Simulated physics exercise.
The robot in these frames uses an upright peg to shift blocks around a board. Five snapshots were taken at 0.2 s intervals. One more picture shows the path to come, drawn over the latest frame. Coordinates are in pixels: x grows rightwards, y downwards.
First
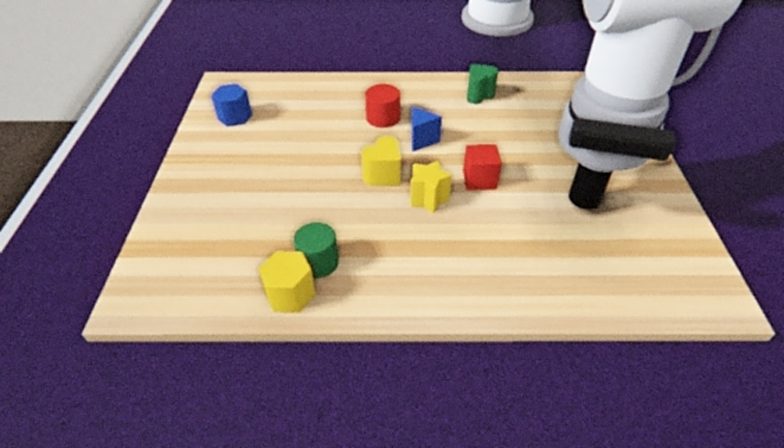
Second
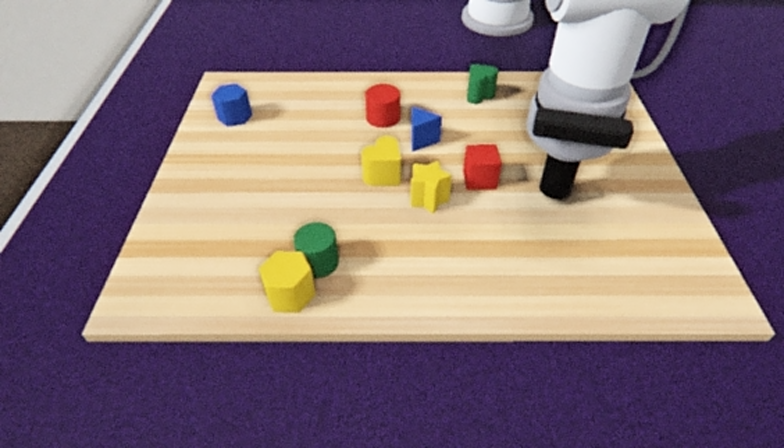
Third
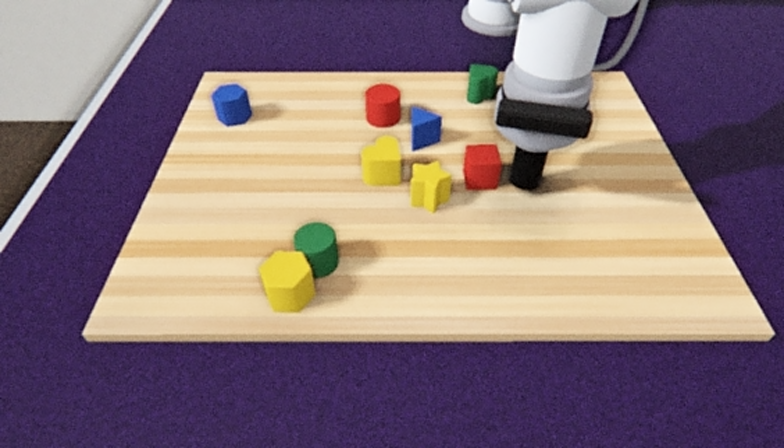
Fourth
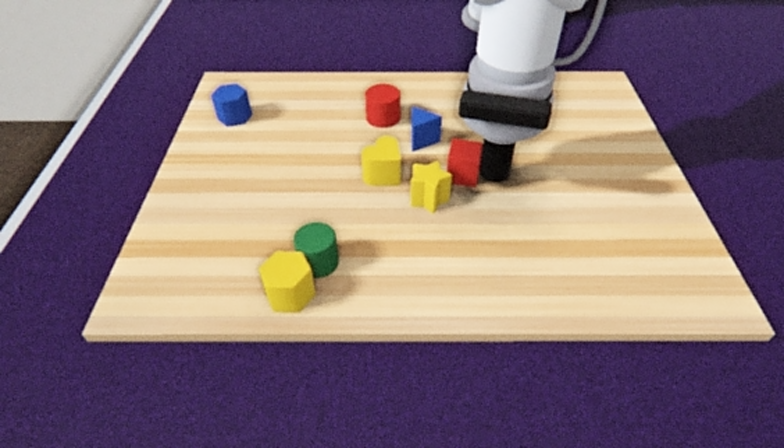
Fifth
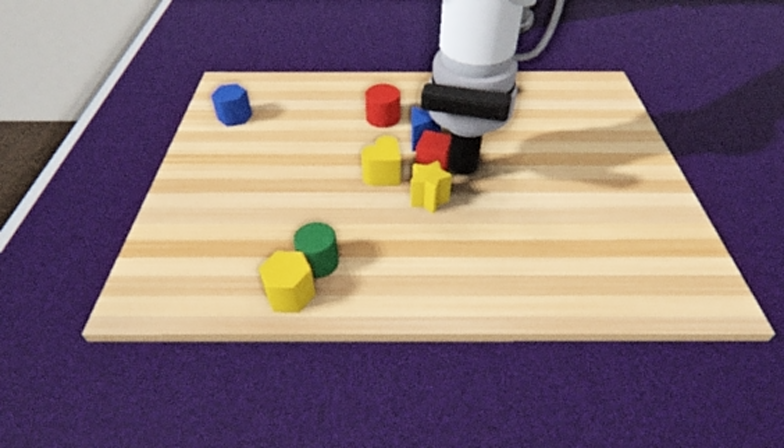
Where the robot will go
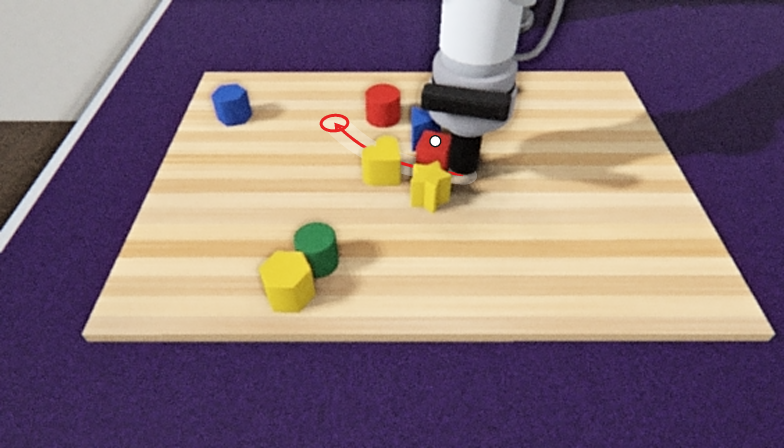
A white robot arm with a black upright peg slides leftward from the right side of a pale striped wooden board, reaches the red block near the middle and pushes it left, slightly away from the viewer, toward the blue triangle. Red, blue, green and yellow blocks otherwise sit still, the yellow hexagon and green cylinder nearest. The fixed view looks down on the board over purple cloth.
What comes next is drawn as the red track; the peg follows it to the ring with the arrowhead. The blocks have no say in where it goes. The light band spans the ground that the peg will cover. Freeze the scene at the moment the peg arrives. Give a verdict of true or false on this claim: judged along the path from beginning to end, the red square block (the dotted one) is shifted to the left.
False
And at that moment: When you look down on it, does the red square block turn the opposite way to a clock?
I expect not.
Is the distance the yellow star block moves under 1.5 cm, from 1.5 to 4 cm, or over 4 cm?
Offset: Below 1.5 cm.
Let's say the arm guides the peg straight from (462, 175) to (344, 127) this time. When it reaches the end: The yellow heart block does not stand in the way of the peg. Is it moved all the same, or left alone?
The block you're asking about gets moved.
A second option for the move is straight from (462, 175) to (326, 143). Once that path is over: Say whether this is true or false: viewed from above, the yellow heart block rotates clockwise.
It is false.
The drawn path runs from (462, 175) through (408, 165) and (364, 147) to (335, 123); the dot is on the red square block.
The first path, step by step. One third of the way, peg at (408, 156); yellow heart block at (376, 149), turned 30° anticlockwise; red square block at (386, 126), turned 25° clockwise.
Two thirds of the way, peg at (364, 138); yellow heart block at (371, 149), turned 45° anticlockwise; red square block at (349, 106), turned 50° clockwise.
At the end, peg at (334, 114); yellow heart block at (371, 149), turned 45° anticlockwise; blue triangular block not moved; yellow star block not moved; red square block at (320, 84), turned 50° clockwise.
